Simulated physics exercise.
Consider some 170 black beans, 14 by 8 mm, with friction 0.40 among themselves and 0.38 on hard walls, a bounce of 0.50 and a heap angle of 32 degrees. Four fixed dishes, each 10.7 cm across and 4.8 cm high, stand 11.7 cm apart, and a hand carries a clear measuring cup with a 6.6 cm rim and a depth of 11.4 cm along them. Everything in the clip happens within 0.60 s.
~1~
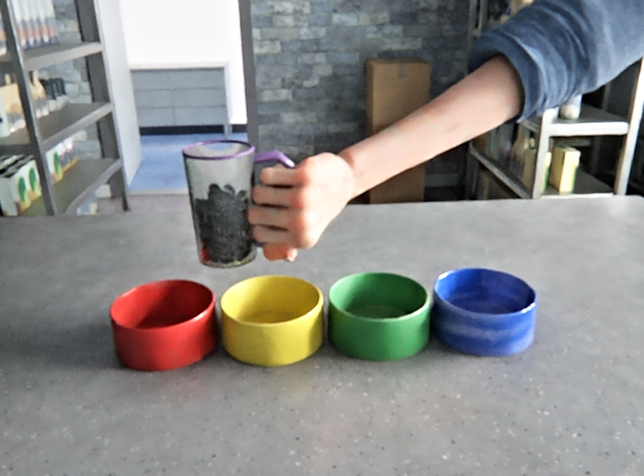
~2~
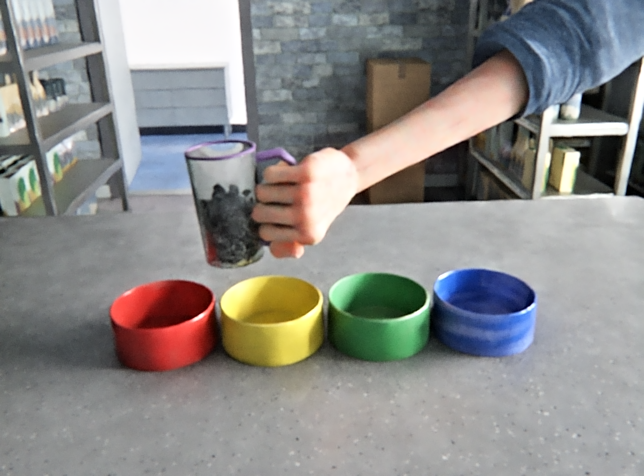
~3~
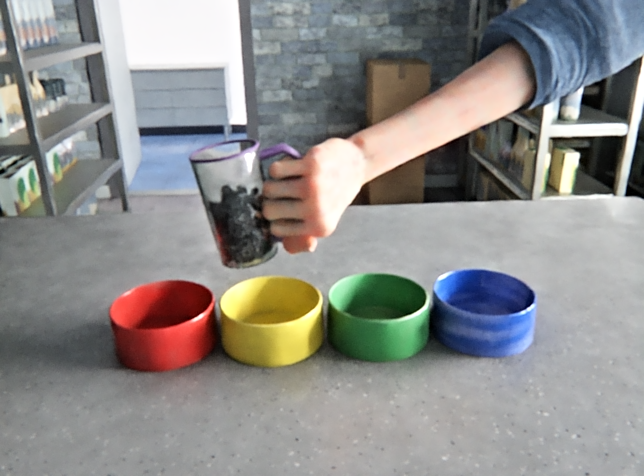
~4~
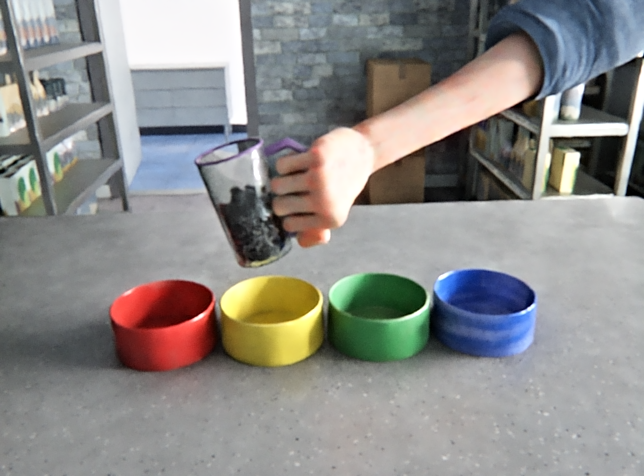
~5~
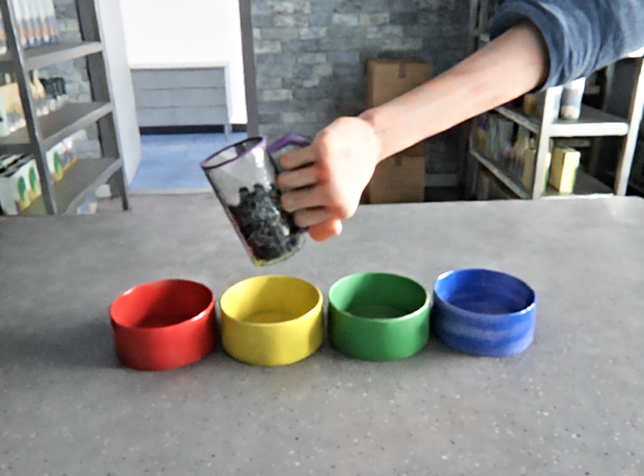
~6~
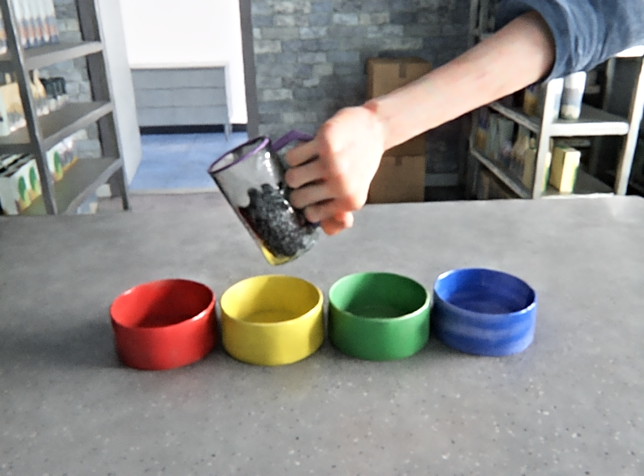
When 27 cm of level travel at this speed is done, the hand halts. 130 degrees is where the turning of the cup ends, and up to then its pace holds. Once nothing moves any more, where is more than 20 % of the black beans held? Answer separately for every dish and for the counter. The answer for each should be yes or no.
Red - no, blue - no, green - yes, yellow - no, counter - no.
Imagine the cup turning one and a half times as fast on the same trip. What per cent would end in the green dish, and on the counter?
The green dish 0, the counter 10.
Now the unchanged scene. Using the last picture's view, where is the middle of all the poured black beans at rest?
Somewhere around (368, 319) in the final frame.
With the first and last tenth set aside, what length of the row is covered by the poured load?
It spans about 6 centimetres along the dishes.
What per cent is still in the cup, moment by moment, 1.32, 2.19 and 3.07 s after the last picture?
At the three moments: 100, 0 and 0 percent.
Then, 1.32 s after the last picture, tilt 90 degrees; cup holds 100 %.
Then, 2.19 s after the last picture, tilt 130 degrees; cup holds 0 %, green 95 %.
Then, 3.07 s after the last picture, tilt 130 degrees; cup holds 0 %, green 95 %.
In the end, red 0 %, blue 0 %, green 95 %, yellow 0 %, counter 0 %.
